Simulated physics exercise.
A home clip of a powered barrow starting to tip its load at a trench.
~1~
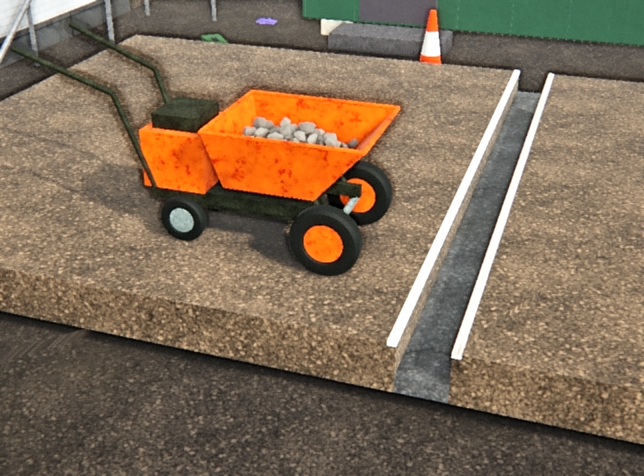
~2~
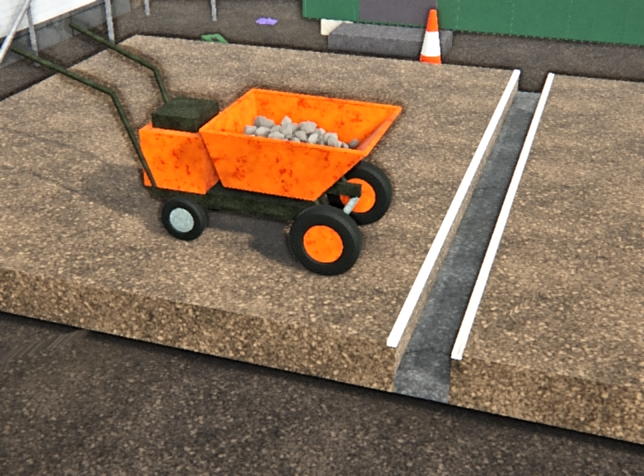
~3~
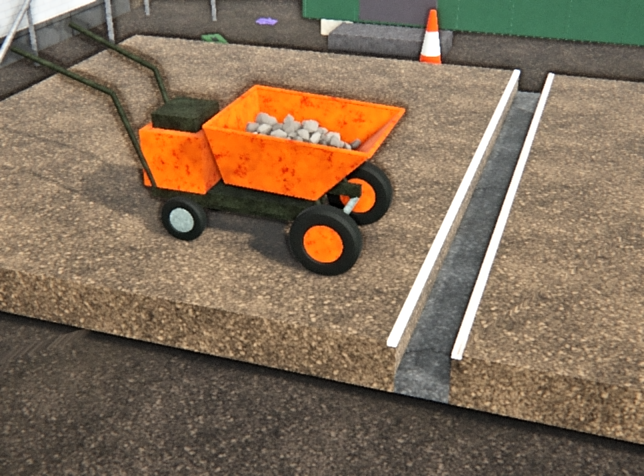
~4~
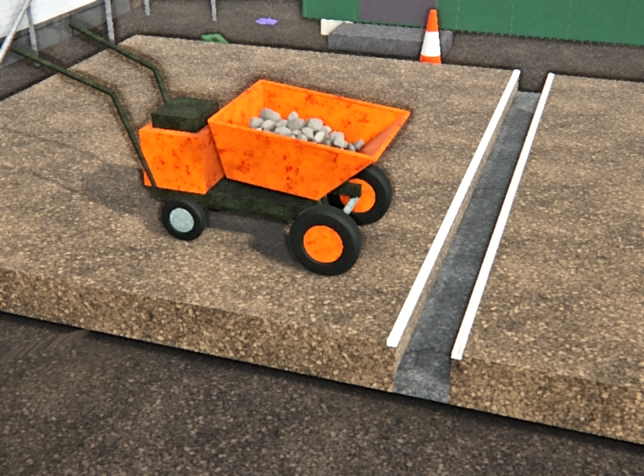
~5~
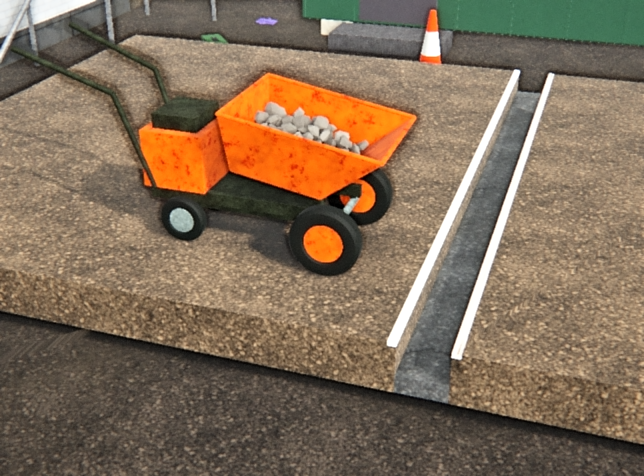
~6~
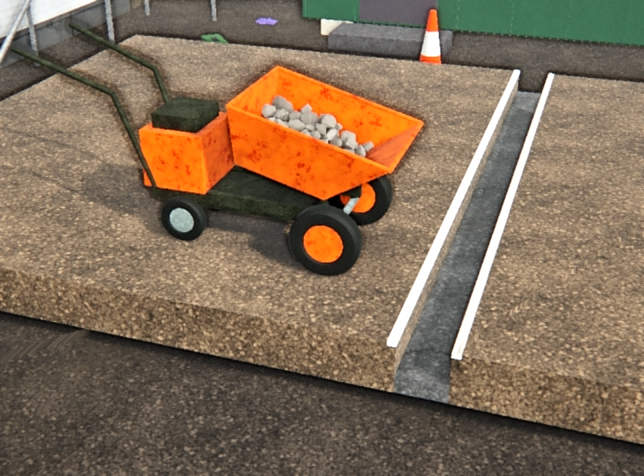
On a gravelly slab beside a narrow trench, the orange skip of a parked barrow slowly tilts rightward, carrying grey broken stones.
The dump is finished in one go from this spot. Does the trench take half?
In the trench: Over half.
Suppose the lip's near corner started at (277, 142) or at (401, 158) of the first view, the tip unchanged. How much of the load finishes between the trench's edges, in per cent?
Near 10 % and 0 %.
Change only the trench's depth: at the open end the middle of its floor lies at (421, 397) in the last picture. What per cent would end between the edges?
Close to 90 per cent.
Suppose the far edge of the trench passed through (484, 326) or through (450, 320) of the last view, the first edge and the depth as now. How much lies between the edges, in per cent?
Roughly 100 per cent, and 60 per cent.
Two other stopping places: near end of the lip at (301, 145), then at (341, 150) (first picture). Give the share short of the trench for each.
In turn 30 and 10 in a hundred.
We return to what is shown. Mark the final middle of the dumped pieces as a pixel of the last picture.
At about (459, 278).
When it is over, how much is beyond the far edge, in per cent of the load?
Close to 10 per cent.
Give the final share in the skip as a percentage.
About 5 per cent.
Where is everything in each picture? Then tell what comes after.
The first picture shows lip of the skip near (364, 153), level; top of the load near (289, 139), broken stones; first edge of the trench near (406, 312); far edge near (467, 323), the trench under half as wide as the skip, and about half as deep as wide.
The second picture shows lip of the skip near (365, 154), level; top of the load near (290, 139).
The third picture shows lip of the skip near (369, 156), tipped barely; top of the load near (292, 137).
The fourth picture shows lip of the skip near (374, 159), tipped a little; top of the load near (283, 136).
The fifth picture shows lip of the skip near (381, 164), tipped a little; top of the load near (289, 132).
The sixth picture shows lip of the skip near (390, 171), tipped clearly; top of the load near (295, 128); first edge of the trench near (406, 312); far edge near (467, 323).
Shortly afterwards, skip tipped steeply; the whole lot in the skip.
Next, skip tipped right over; the bulk in the skip; near a quarter in or heaped over the trench; only a few beyond it.
Some moments later, skip tipped right over; a little in the skip; the bulk in or heaped over the trench; a little beyond it.
In the end, skip tipped right over; only a few in the skip; the bulk in or heaped over the trench; a little beyond it.
